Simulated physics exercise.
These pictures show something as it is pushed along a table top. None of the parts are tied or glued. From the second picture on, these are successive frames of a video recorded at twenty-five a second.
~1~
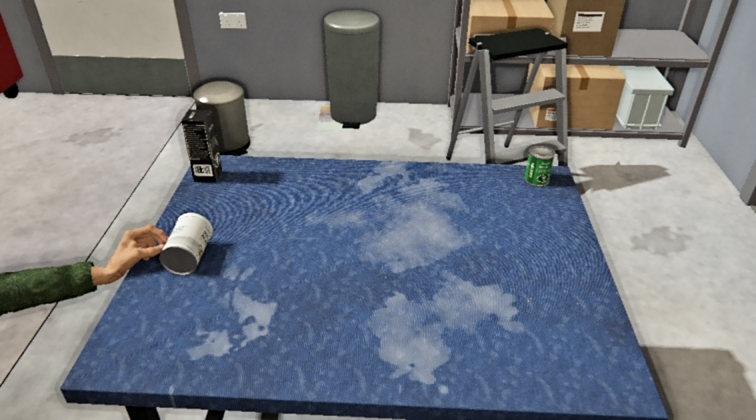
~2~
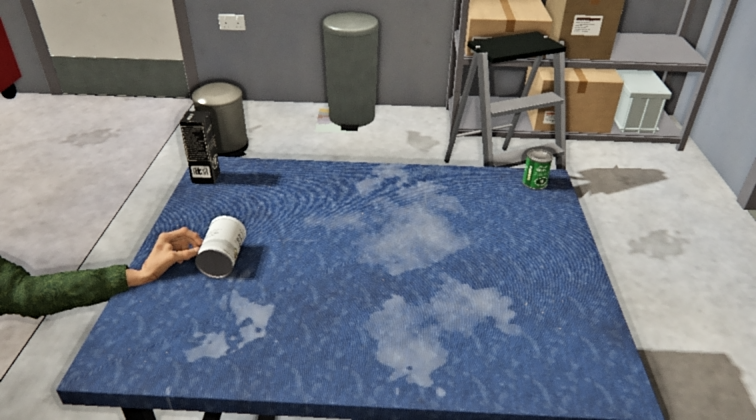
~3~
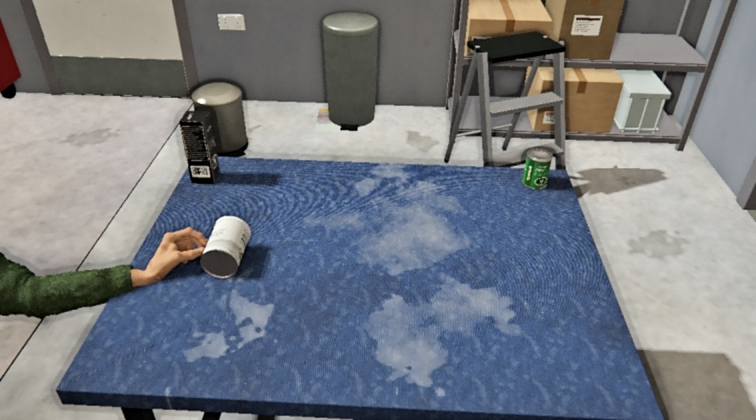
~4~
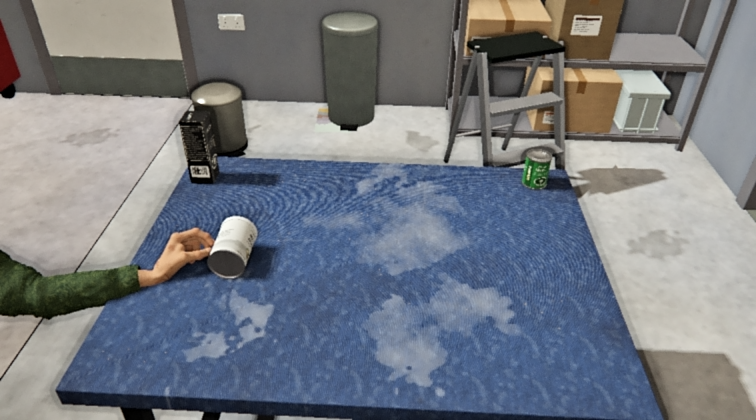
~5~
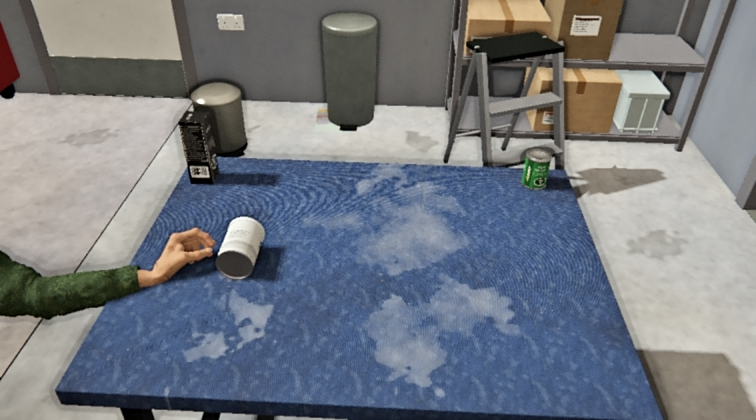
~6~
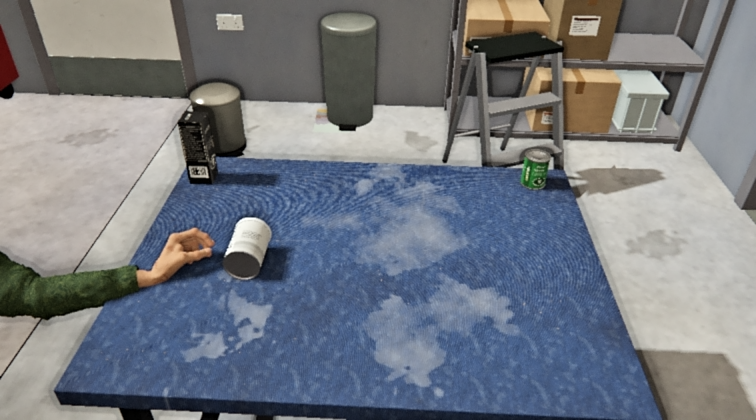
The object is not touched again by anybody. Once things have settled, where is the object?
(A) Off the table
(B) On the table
(B) On the table.
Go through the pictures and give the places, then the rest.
The first picture shows under the hand; white tin (187, 244).
The second picture shows under the hand; white tin (221, 247).
The third picture shows under the hand; white tin (226, 247).
The fourth picture shows white tin (233, 247).
The fifth picture shows white tin (241, 248) shifted a little.
The sixth picture shows white tin (248, 248) shifted a little.
Then, 0.10 s on from there, white tin shifted about its own width near (266, 249).
Then, 0.30 s on from there, white tin shifted well along near (294, 250).
Then, 0.50 s on from there, white tin shifted well along near (313, 251).
In the end, moved from the start, white tin. At the end, from the last picture's camera, white tin near (325, 252).
